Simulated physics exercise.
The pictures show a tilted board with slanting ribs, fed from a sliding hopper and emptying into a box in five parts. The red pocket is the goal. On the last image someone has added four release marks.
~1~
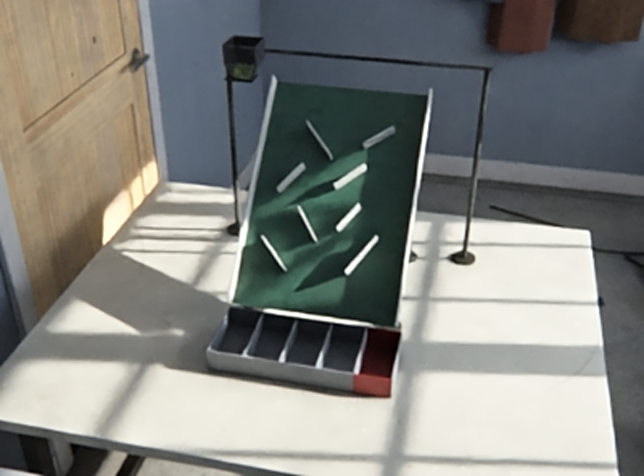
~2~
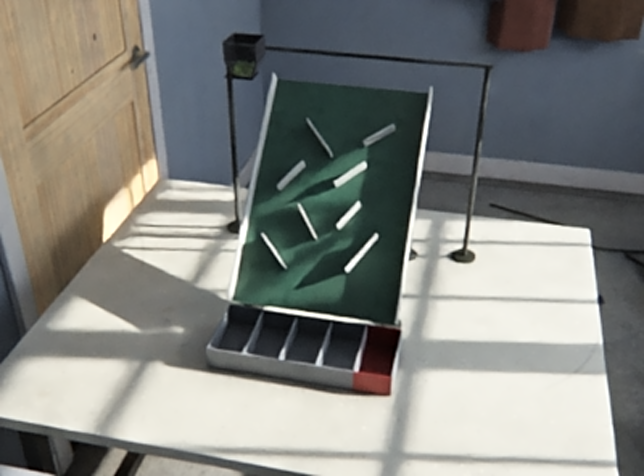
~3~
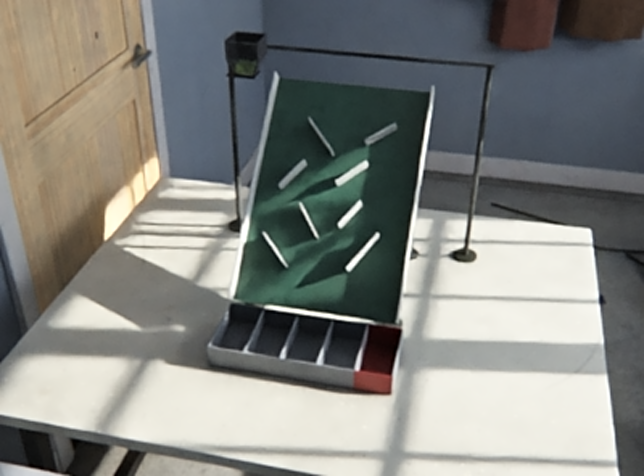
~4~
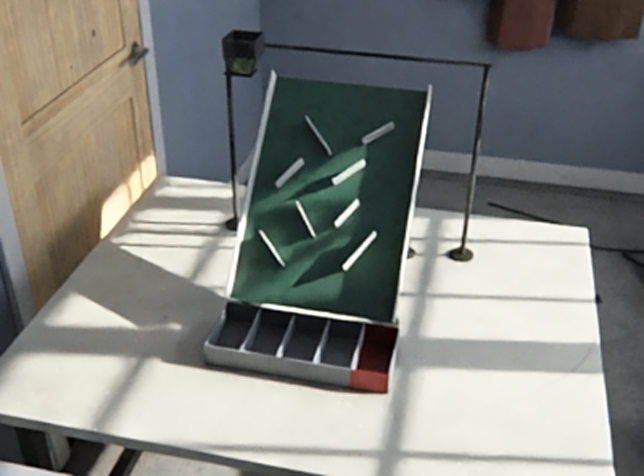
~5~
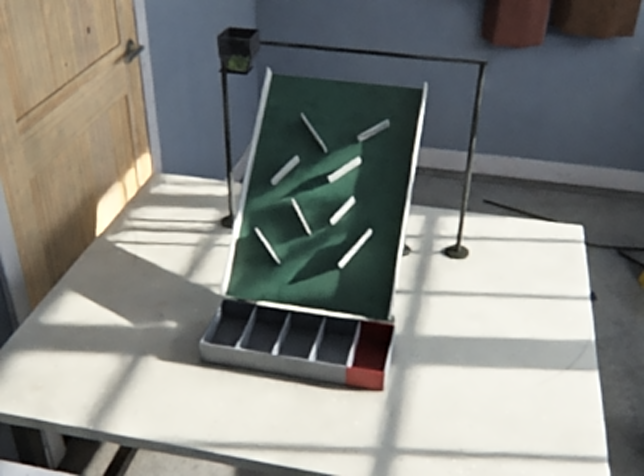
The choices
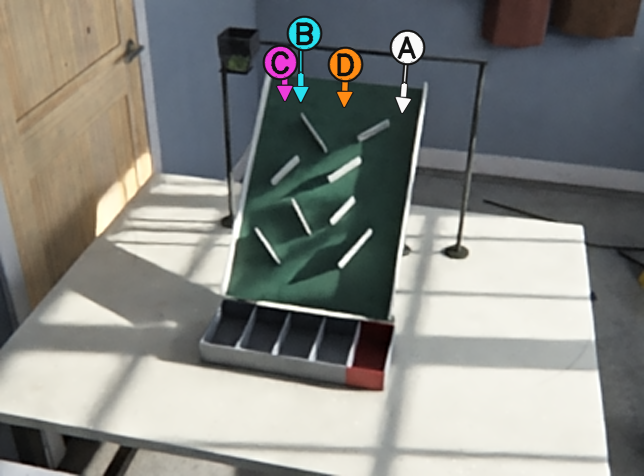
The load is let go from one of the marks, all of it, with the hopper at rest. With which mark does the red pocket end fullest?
It is A.
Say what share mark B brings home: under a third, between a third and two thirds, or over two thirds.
Mark B gives under a third.
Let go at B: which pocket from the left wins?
The first from the left.
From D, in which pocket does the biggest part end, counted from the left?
The fourth.
On the marked copy, mark A meets the board at (402, 107); mark B meets the board at (300, 96); mark C meets the board at (284, 95); mark D meets the board at (344, 101).
For mark A, about two thirds in the red pocket, about a quarter in other pockets, a small part outside the box.
For mark B, none in the red pocket, nearly all in other pockets.
For mark C, none in the red pocket, nearly all in other pockets, a stray few outside the box.
For mark D, none in the red pocket, nearly all in other pockets, a stray few outside the box.
